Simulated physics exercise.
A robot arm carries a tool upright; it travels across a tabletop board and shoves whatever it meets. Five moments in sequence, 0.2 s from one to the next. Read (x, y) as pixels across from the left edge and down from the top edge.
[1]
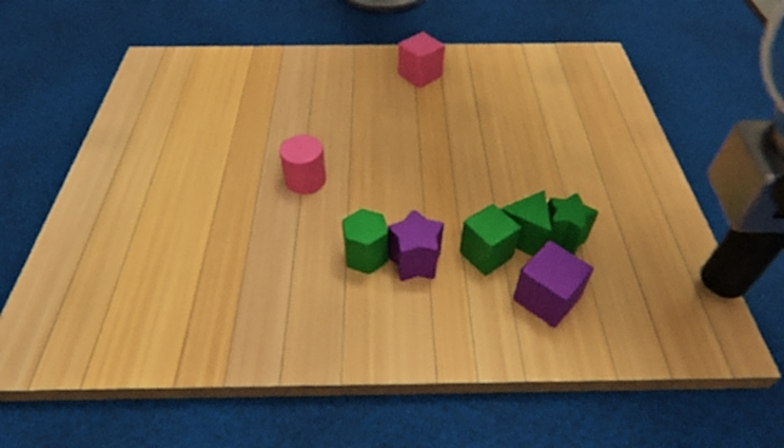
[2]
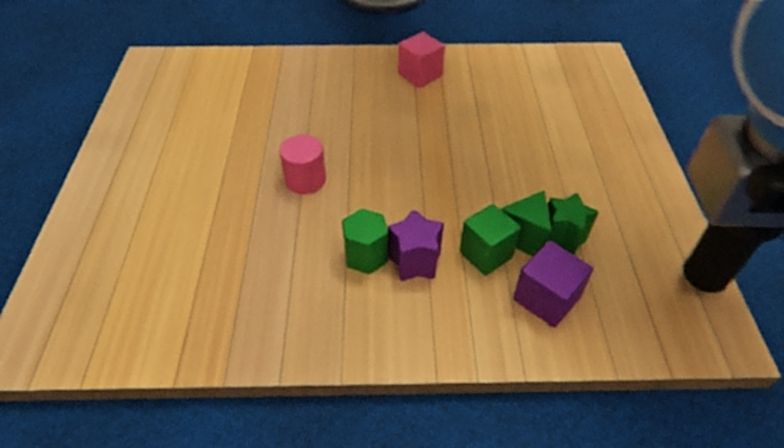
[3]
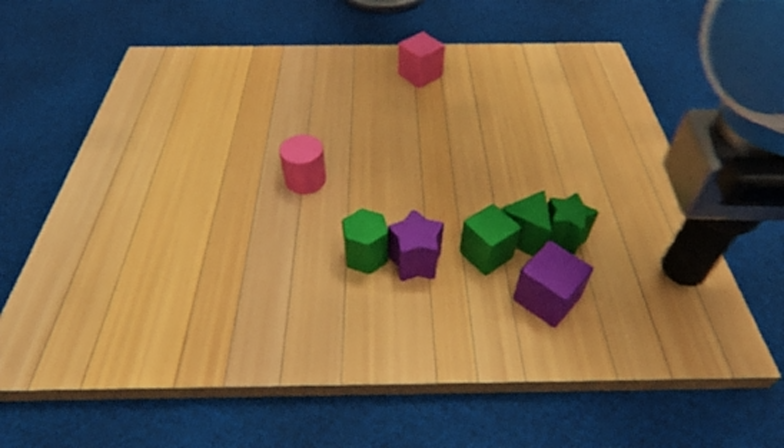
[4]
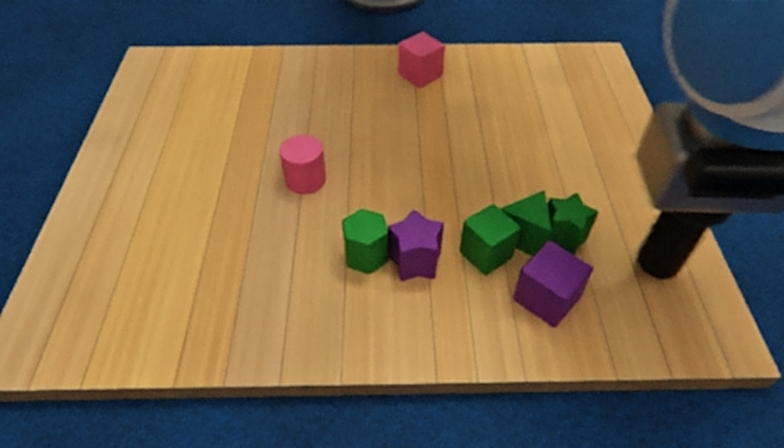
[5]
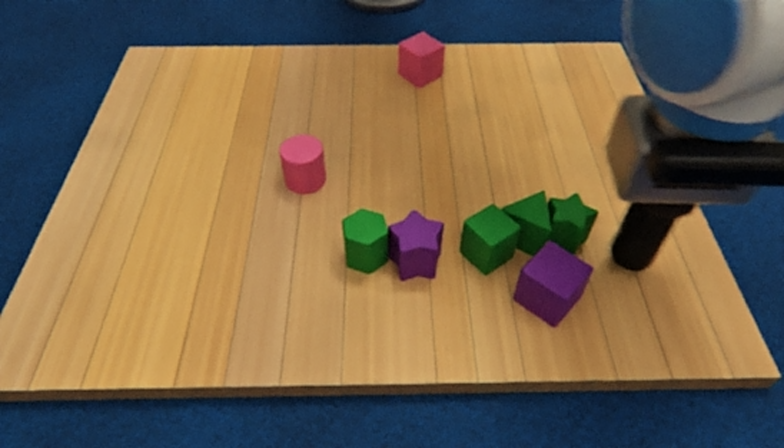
A dark, stick-like tool on a machine arm slides slowly leftward over the right side of a wooden board on blue cloth, seen from above at an angle. A pink block sits at the top, a pink cylinder left of centre, a green hexagon and purple star near the middle, and three green pieces beside a purple cube rightward. The tool nears these, while the blocks and camera stay still.
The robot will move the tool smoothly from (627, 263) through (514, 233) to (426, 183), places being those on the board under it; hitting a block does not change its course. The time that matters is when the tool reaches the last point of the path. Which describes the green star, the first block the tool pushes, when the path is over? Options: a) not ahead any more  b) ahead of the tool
b (ahead of the tool)
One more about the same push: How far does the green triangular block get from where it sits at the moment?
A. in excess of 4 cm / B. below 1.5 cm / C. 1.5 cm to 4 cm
That would be A.
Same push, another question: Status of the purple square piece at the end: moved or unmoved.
It's unmoved.
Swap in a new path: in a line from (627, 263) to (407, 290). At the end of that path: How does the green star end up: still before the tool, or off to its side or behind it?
It slips away.
What follows on the original path. One third of the way, tool (550, 239); green triangular block (489, 190); green star (527, 195).
Two thirds of the way, tool (484, 206); green square piece (489, 224), turned 15° anticlockwise; green triangular block (428, 159), turned 15° clockwise; green star (464, 162), turned 15° clockwise.
At the end, tool (427, 174); green square piece (489, 224), turned 15° anticlockwise; green triangular block (373, 129), turned 15° clockwise; purple square piece still; green star (407, 132), turned 15° clockwise.
